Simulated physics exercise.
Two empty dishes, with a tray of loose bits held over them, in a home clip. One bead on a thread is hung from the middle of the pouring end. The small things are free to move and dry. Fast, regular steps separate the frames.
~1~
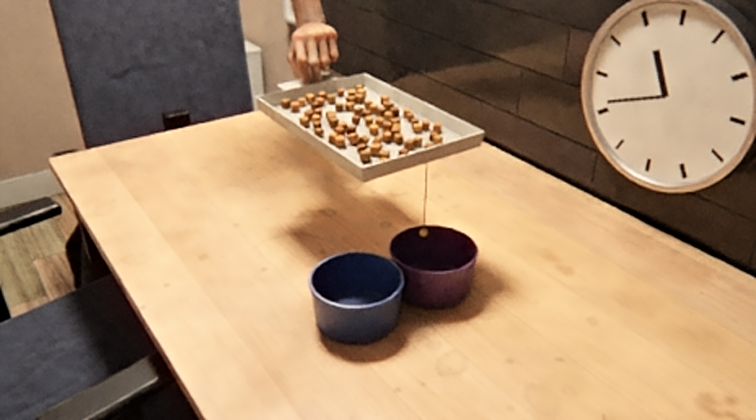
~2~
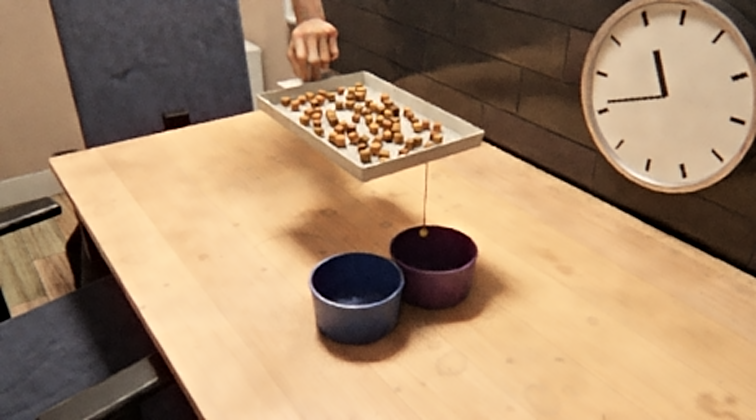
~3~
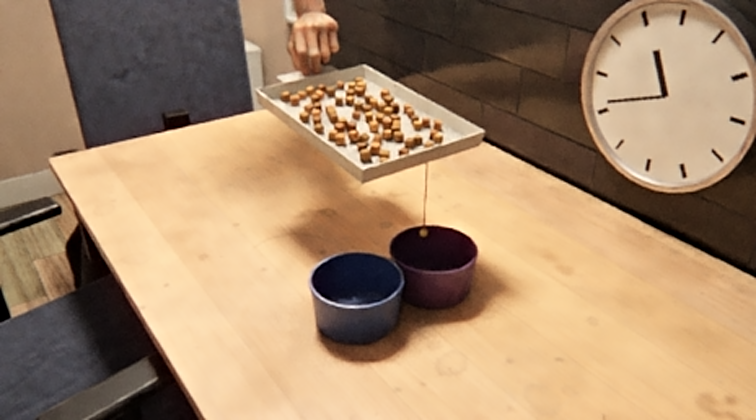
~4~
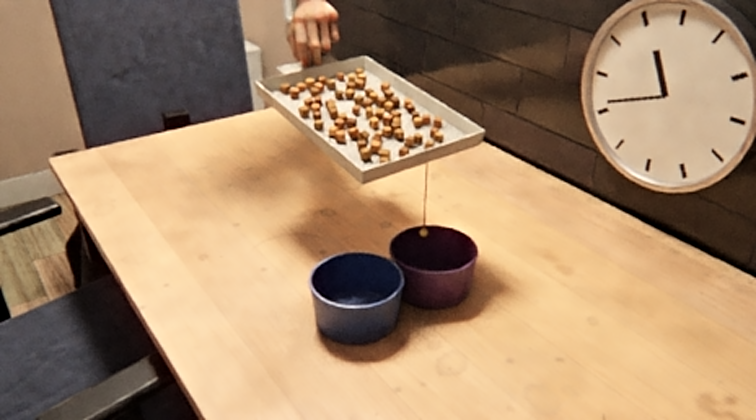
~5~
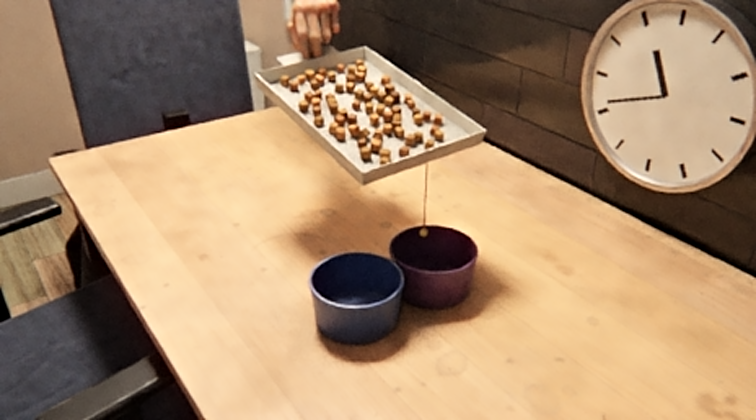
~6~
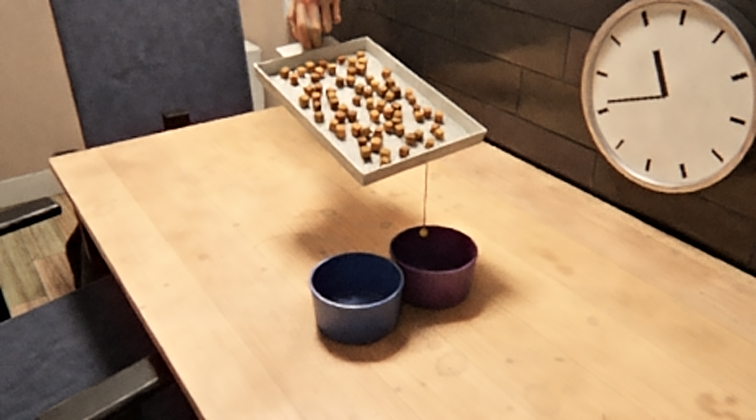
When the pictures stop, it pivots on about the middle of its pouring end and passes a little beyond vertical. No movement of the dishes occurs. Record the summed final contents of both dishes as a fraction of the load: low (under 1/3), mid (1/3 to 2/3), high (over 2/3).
Recorded: Mid.
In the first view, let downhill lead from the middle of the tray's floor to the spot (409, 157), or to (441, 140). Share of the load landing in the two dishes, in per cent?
It comes to about 30 per cent the first time and about 10 per cent the second.
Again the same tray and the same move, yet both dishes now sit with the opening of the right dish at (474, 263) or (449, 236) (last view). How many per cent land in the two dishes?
The first try gives 80 per cent, the second 30 per cent.
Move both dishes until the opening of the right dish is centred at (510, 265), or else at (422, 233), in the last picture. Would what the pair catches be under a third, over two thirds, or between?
Run 1 - in the middle band; run 2 - under a third.
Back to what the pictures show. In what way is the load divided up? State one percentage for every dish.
The left dish gets close to 30 per cent and the right dish close to 20 per cent.
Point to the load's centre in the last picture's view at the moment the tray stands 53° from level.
Its middle sits at about pixel (392, 138).
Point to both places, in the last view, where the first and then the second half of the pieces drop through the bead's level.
I'd say around (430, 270) at first, then around (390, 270).
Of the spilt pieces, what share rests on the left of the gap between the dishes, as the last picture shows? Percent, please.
Left share: Close to 10 %.
Shortly afterwards, tray tipped steeply; the whole lot on the tray.
Next, tray tipped right over; all but a few on the tray; only a few in the right dish.
Some moments later, tray tipped past a quarter turn; near a third in the left dish; near a quarter in the right dish; near half outside both.
In the end, tray tipped past a quarter turn; near a third in the left dish; near a quarter in the right dish; near half outside both.
